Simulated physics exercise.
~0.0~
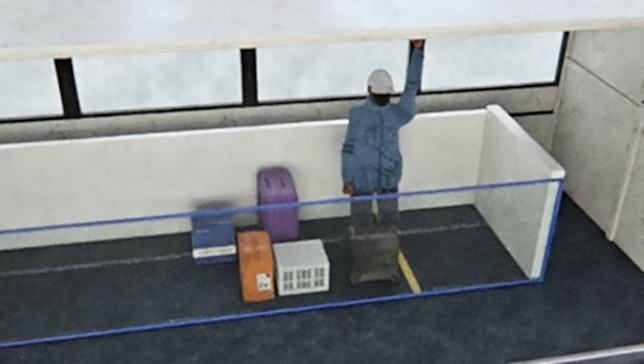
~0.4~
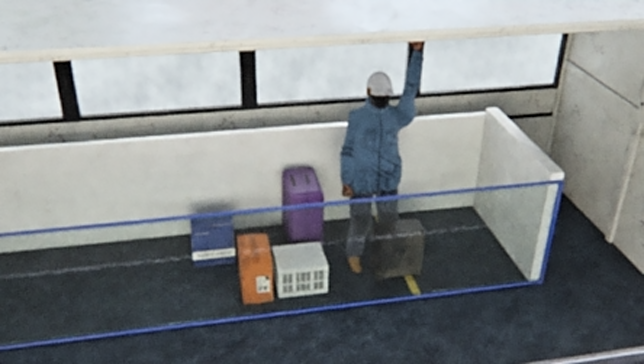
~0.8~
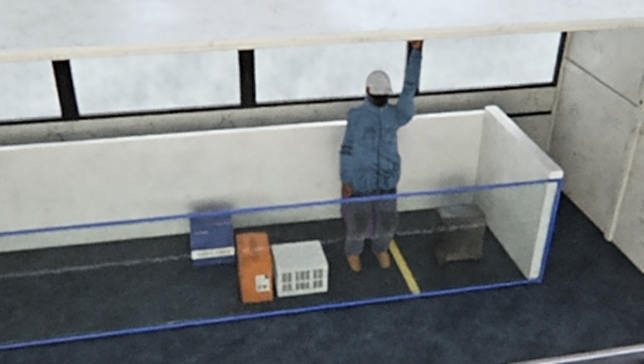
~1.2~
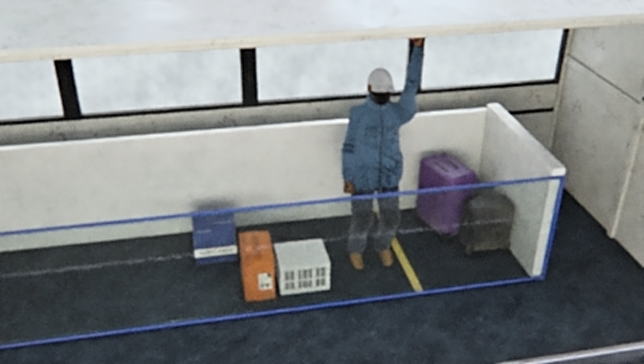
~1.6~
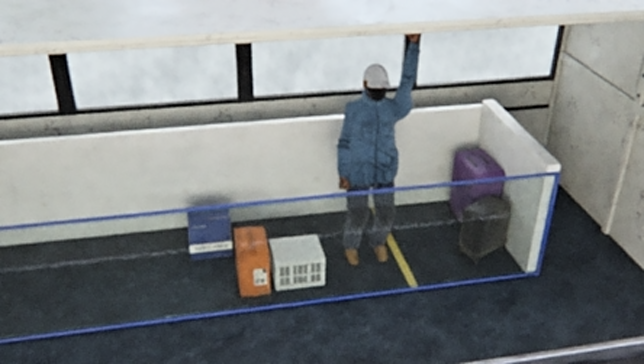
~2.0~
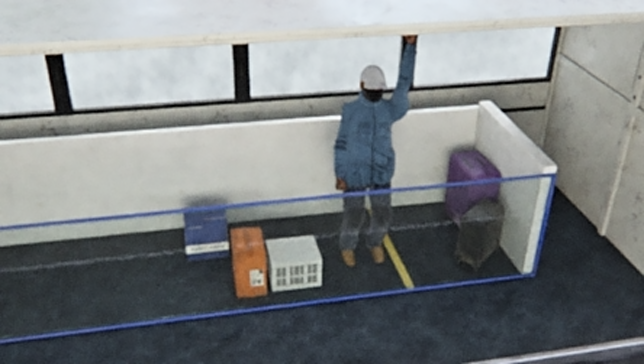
We see a person standing still with one arm raised in a shuttle's luggage bay as a black case and a purple case slide right past the yellow line, ending together near the right wall, while the orange, white and blue items stay left of it.
